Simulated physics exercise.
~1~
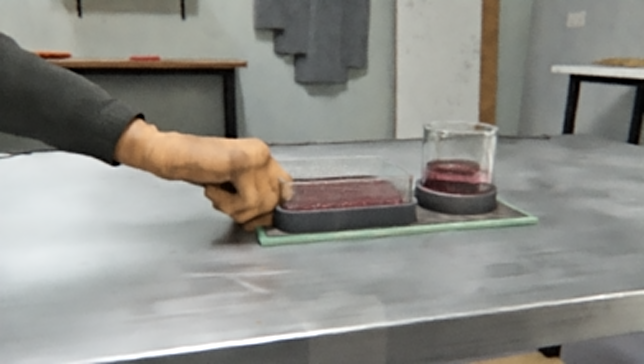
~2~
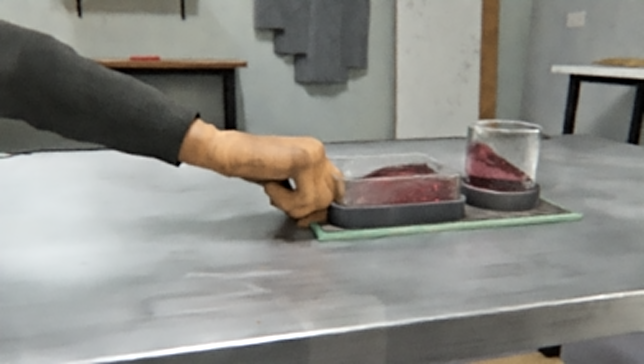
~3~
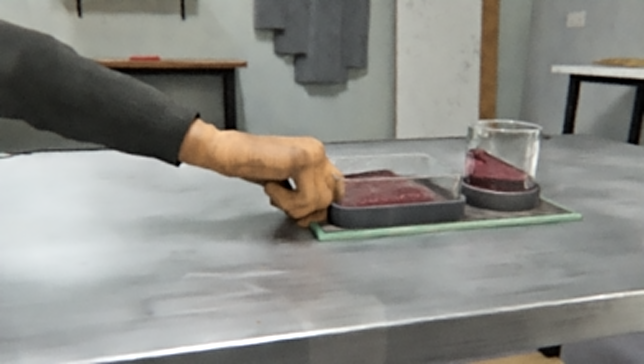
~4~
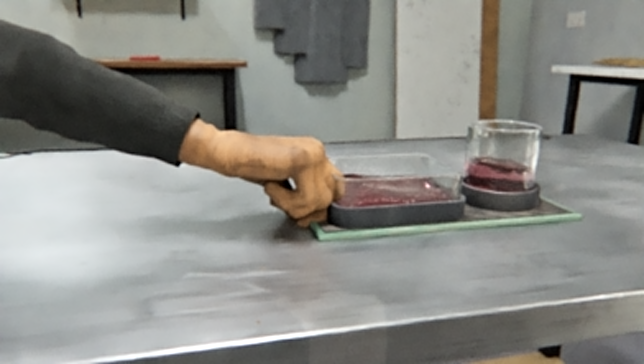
Tray with an oblong tub and a mug of dark red liquid sliding right under a hand, stopping, the liquid sloshing, then settling.
